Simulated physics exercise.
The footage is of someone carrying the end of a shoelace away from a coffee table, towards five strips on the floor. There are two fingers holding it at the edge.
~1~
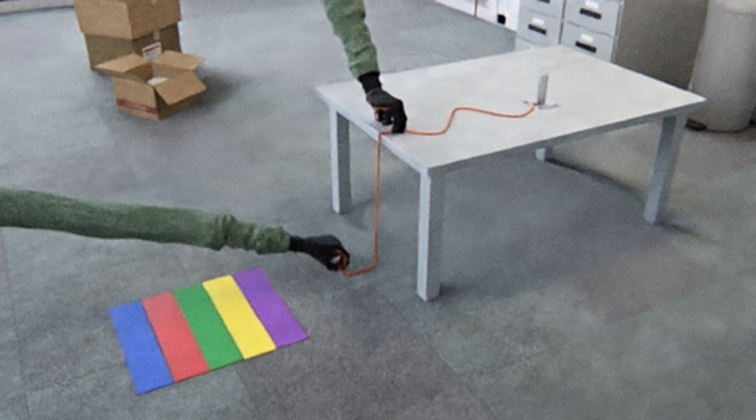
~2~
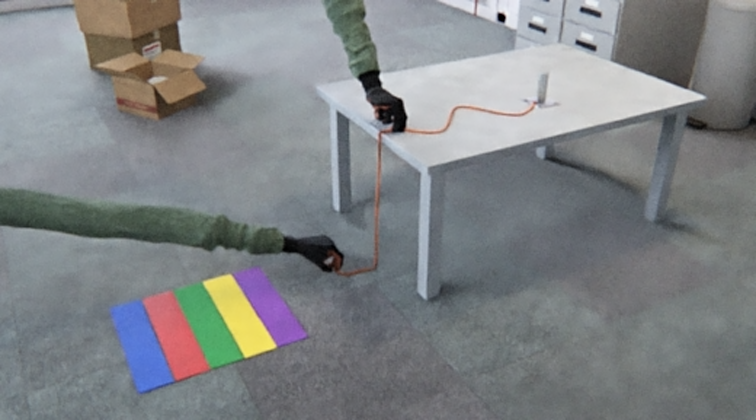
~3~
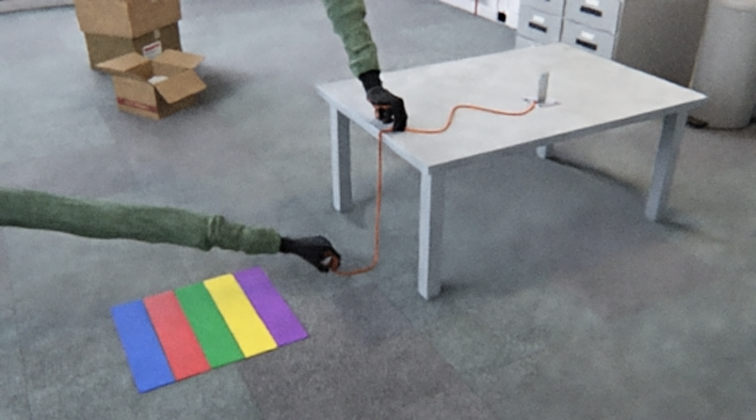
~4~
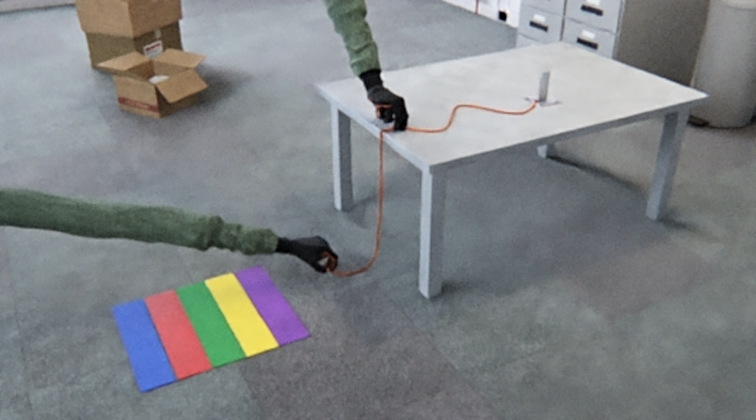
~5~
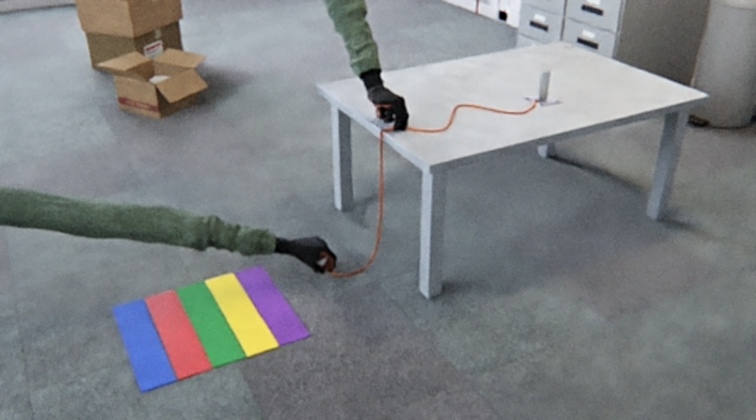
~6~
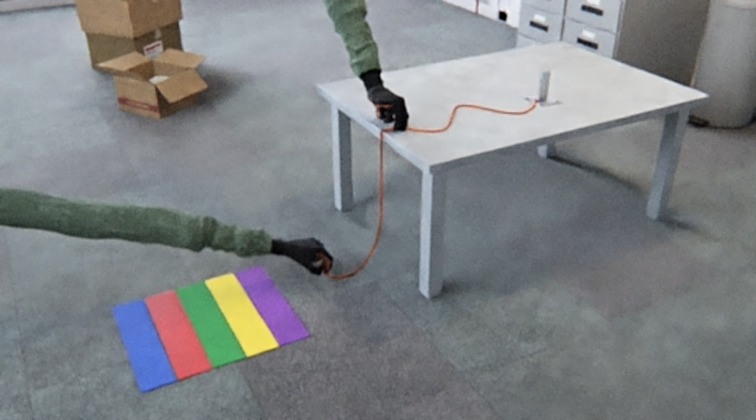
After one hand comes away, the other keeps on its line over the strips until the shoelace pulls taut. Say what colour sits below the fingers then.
It is red.
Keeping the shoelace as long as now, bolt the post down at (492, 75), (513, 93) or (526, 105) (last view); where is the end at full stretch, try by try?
About (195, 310), (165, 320) and (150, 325).
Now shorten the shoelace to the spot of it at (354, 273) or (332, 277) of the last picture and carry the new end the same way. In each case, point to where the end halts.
First (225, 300), then (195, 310).
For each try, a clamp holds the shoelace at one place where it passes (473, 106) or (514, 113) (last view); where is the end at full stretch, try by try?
Respectively (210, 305) and (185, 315).
Soon after, end near (236, 297); over yellow.
Then, end near (199, 309); over green.
At full stretch, end near (177, 315); over red. The end stops over the red strip.
